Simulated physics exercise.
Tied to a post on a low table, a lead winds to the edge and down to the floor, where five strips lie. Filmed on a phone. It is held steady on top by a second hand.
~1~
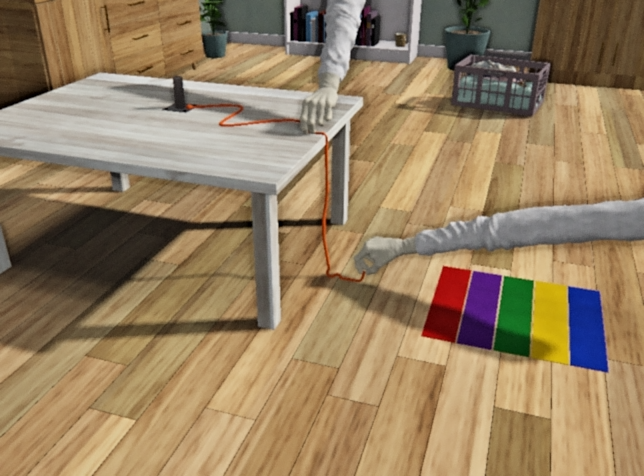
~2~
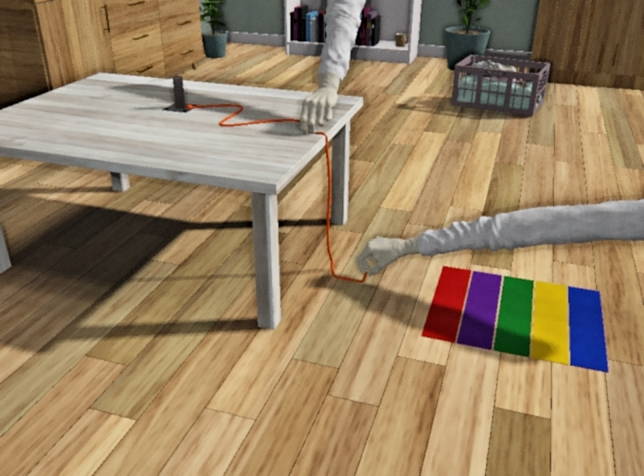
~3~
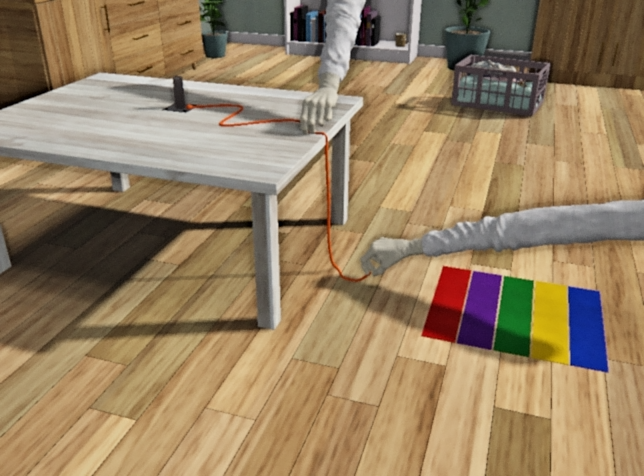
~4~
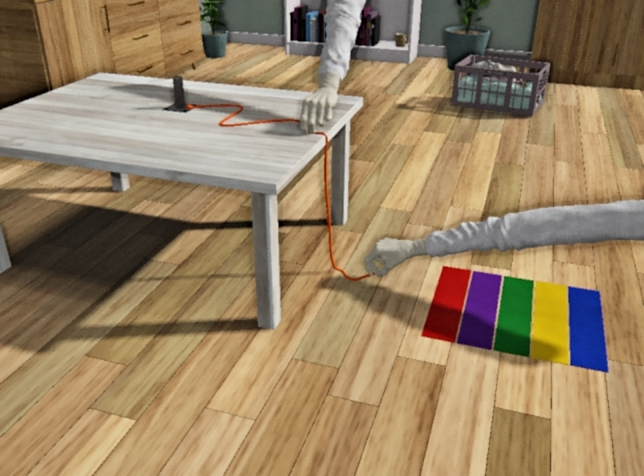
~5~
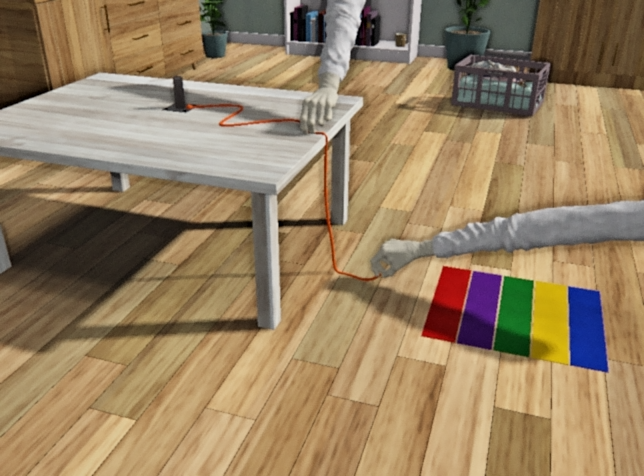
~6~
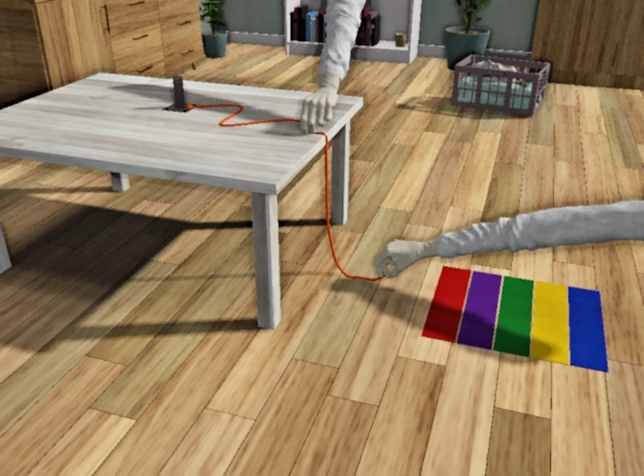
To begin with, an orange lead runs from a small dark post across a pale low table, under one gloved hand at the edge, and down to another hand near the floor. That lower hand then draws the end slightly right, toward five coloured strips, while the upper hand stays still.
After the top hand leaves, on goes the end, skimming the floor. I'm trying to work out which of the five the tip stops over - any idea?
I would say the blue one.
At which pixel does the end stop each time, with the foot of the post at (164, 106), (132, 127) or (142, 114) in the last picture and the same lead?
First close to (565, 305), next close to (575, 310), last close to (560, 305).
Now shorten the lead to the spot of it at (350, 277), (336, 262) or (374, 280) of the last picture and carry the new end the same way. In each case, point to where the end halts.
The pixels are (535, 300) for the first, (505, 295) for the second and (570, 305) for the third.
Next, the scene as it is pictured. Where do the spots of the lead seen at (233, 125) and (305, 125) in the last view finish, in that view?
The first one ends up at (303, 126) and the second one at (377, 160).
A little later, end near (520, 298); over green.
Next, end near (563, 306); over yellow.
When it is tight, end near (591, 310); over blue. Over blue.
